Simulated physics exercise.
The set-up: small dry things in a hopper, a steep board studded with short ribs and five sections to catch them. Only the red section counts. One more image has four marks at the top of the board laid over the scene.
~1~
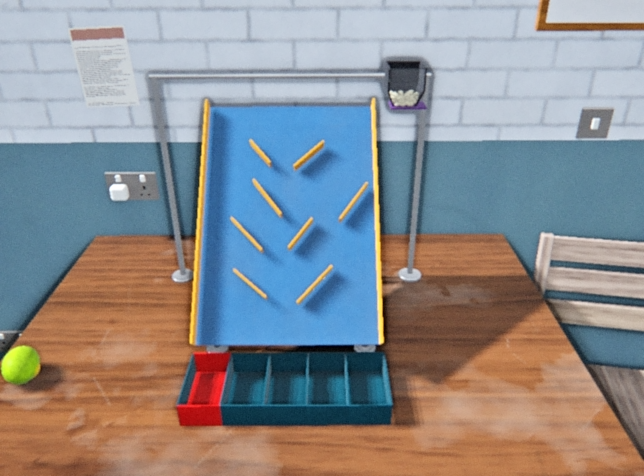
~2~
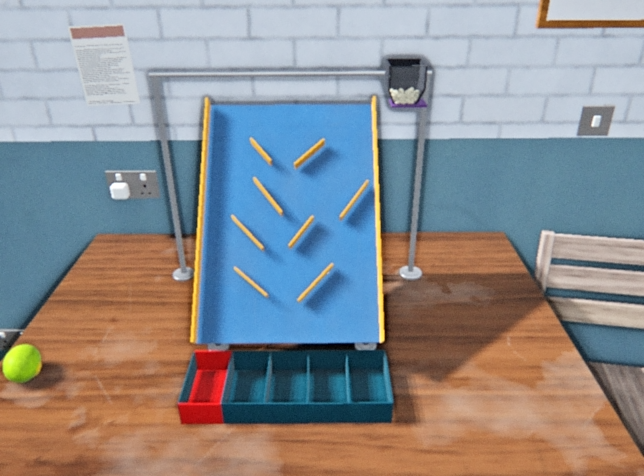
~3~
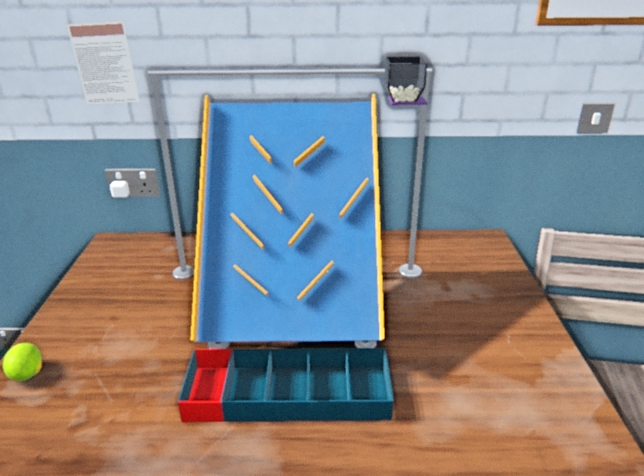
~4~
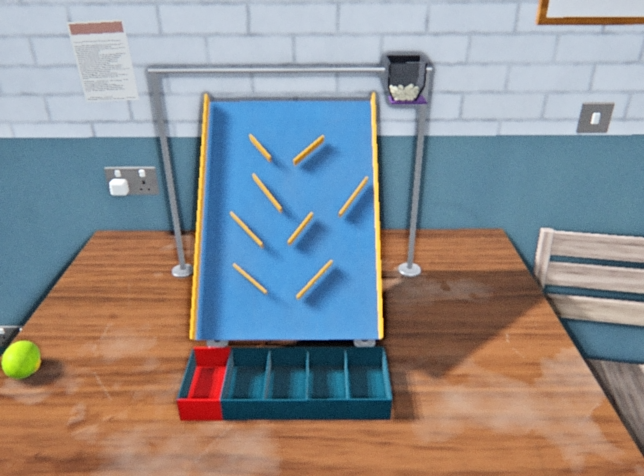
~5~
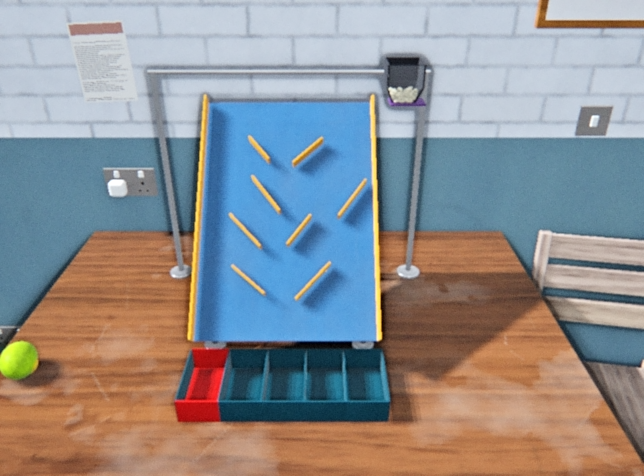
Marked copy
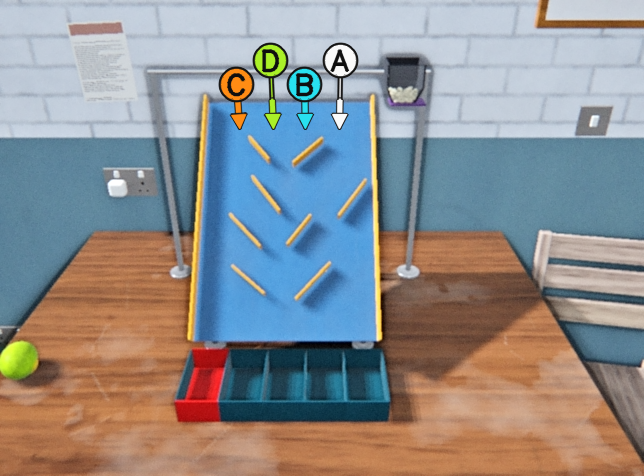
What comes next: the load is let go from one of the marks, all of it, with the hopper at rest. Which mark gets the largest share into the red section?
Take C.
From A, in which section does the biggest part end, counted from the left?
The second from the left.
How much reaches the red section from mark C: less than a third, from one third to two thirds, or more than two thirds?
From one third to two thirds.
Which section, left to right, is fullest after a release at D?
The third.
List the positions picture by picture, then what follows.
The first picture shows hopper near (405, 98), white beans, door shut.
The second picture shows ribs (251, 138) to (270, 160), (295, 164) to (324, 139), (254, 177) to (282, 212).
The third picture shows ribs (340, 215) to (368, 178), (231, 214) to (262, 246), (289, 243) to (313, 214).
The fourth picture shows ribs (233, 264) to (266, 292), (297, 297) to (332, 260).
The fifth picture shows red section near (198, 410), number 1 of 5 from the left.
On the marked copy, mark A meets the board at (339, 123); mark B meets the board at (305, 123); mark C meets the board at (239, 123); mark D meets the board at (273, 123).
With A, none at all in the red section, the whole lot in other sections.
With B, none at all in the red section, all but a few in other sections, only a few held on the board.
With C, close to half in the red section, close to a third in other sections, a small share outside the box.
With D, none at all in the red section, the whole lot in other sections.
